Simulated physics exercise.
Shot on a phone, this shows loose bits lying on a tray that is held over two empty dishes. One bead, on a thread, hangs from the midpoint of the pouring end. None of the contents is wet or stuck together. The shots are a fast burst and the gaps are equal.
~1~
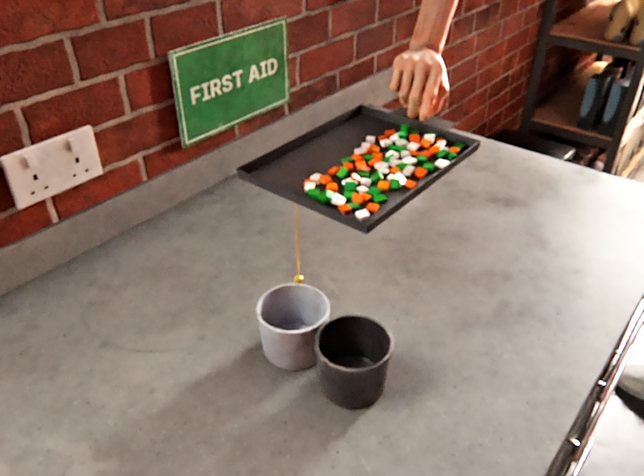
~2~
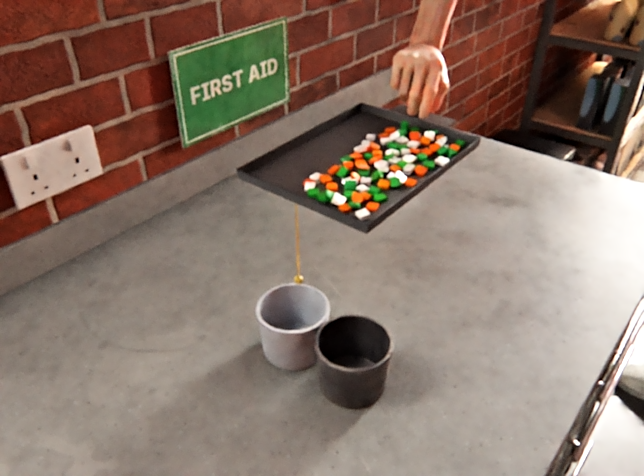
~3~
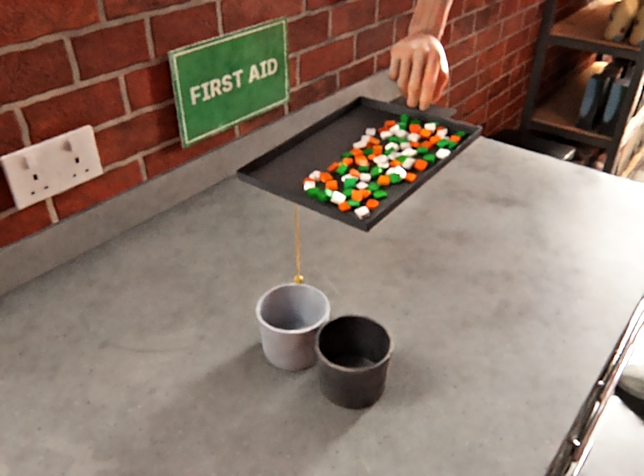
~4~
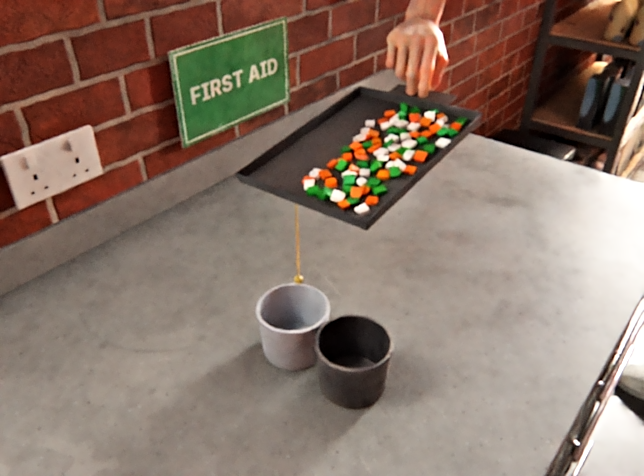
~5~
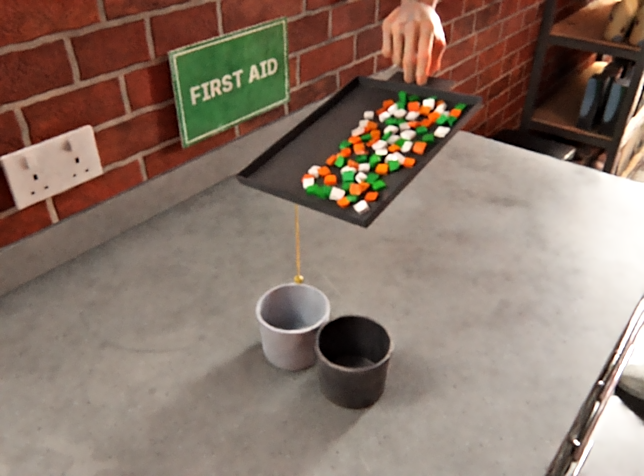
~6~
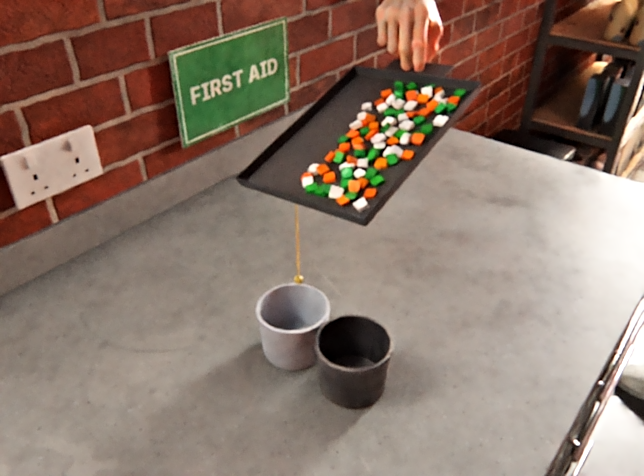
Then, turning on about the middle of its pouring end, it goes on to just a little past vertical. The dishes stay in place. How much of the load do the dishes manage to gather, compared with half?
They gather less than half of it.
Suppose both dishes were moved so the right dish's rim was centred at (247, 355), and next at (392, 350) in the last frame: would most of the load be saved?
For the two tries in order: Not as much as half, not as much as half.
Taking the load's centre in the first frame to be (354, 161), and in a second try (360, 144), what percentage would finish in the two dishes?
Around 20 then around 10 per cent.
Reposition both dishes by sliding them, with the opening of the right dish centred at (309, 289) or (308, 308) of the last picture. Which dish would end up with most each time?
The first try favours the leftmost one, and the second try favours the leftmost one.
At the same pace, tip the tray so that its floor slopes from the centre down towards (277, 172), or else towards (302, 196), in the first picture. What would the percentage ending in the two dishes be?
In order, 0 in a hundred and 40 in a hundred.
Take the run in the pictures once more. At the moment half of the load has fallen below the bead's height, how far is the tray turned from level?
Approx. 100° from level.
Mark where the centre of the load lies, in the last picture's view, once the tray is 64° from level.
Close to (276, 180).
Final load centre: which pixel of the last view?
I'd put the middle somewhere around (243, 313).
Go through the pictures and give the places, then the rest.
The first frame shows corners of the pouring end at (239, 169) and (367, 223), level; middle of the load at (382, 166), mosaic tiles; left dish at (270, 343); right dish at (330, 380); bead on its thread at (299, 280).
The second frame shows corners of the pouring end at (239, 169) and (367, 223), level; middle of the load at (382, 164).
The third frame shows corners of the pouring end at (238, 170) and (367, 222), tipped barely, lowest at the left corner; middle of the load at (382, 160).
The fourth frame shows corners of the pouring end at (238, 173) and (366, 220), tipped a little, lowest at the left corner; middle of the load at (381, 153).
The fifth frame shows corners of the pouring end at (238, 175) and (365, 219), tipped a little, lowest at the left corner; middle of the load at (380, 146).
The sixth frame shows corners of the pouring end at (238, 177) and (363, 217), tipped clearly, lowest at the left corner; middle of the load at (379, 139); left dish at (270, 343); right dish at (330, 380).
Soon, tray tipped steeply; most on the tray; a stray few in the left dish; a small part in the air.
A while on, tray tipped past a quarter turn; a small part on the tray; a small part in the left dish; about half outside both; about a third in the air.
Towards the end, tray tipped past a quarter turn; a small part in the left dish; most outside both.
Finally, tray tipped past a quarter turn; none in the right dish; a small part in the left dish; most outside both.
